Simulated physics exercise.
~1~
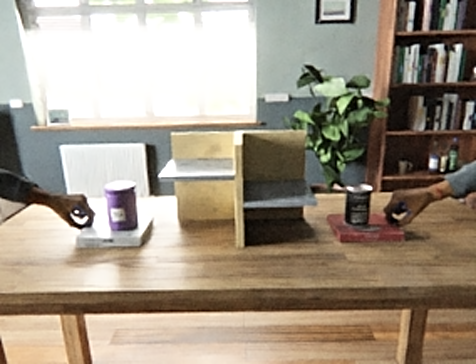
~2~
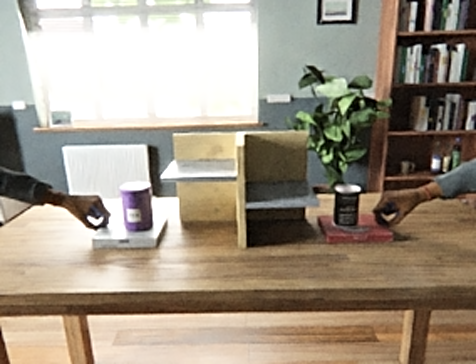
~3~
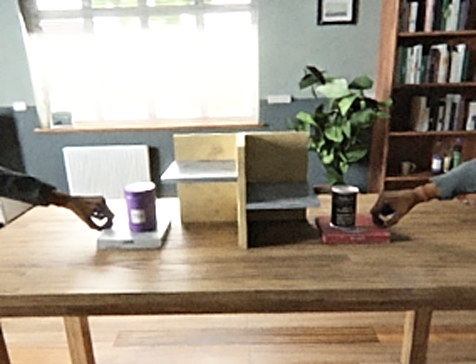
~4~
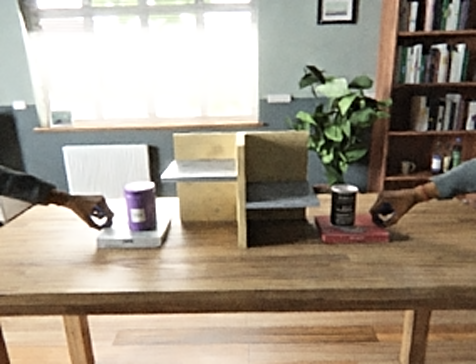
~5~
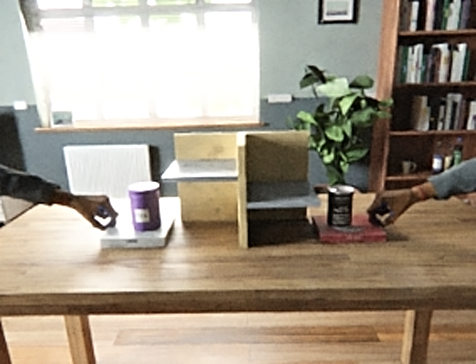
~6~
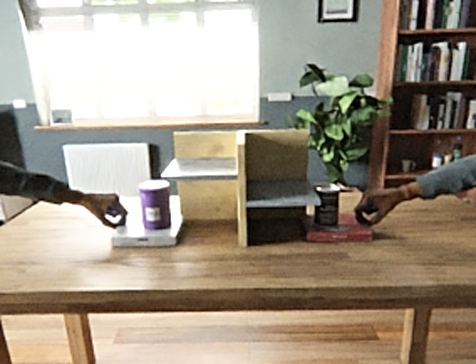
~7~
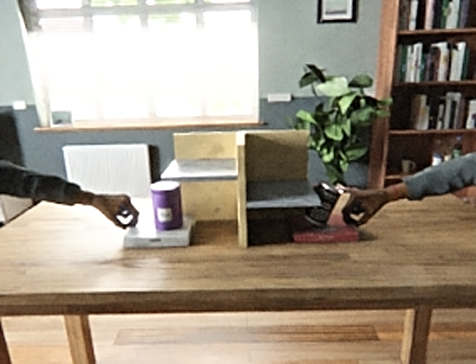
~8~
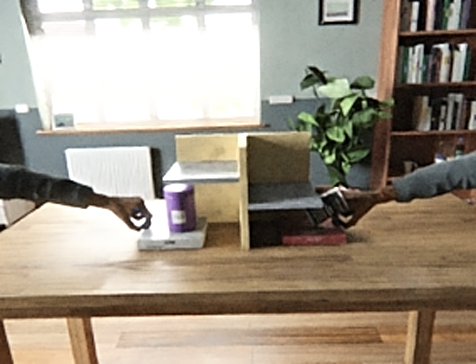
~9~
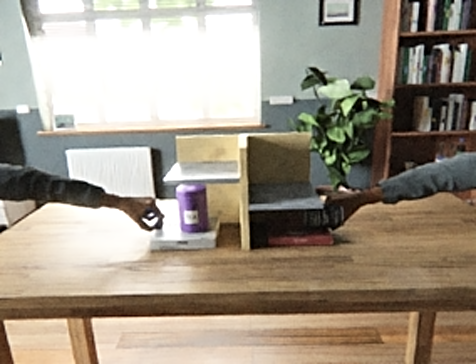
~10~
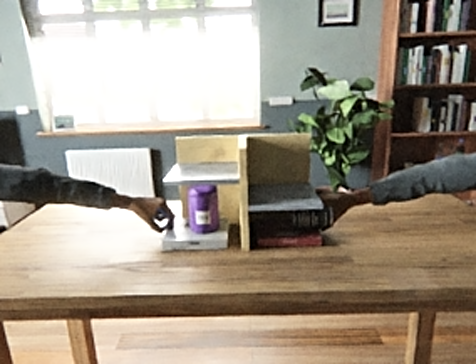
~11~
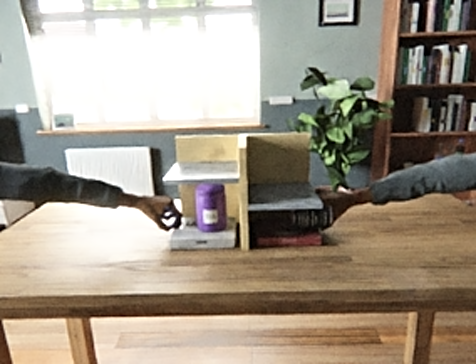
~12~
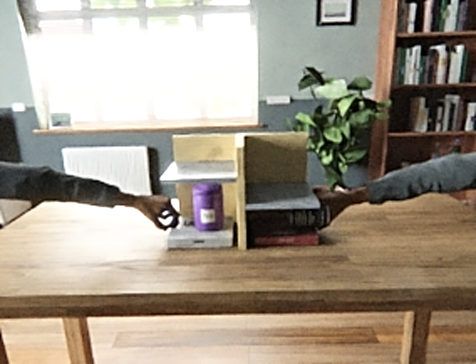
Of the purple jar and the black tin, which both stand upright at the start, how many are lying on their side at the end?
One of them is, the black tin, which tips over when it meets the right shelf. The purple jar is still upright.
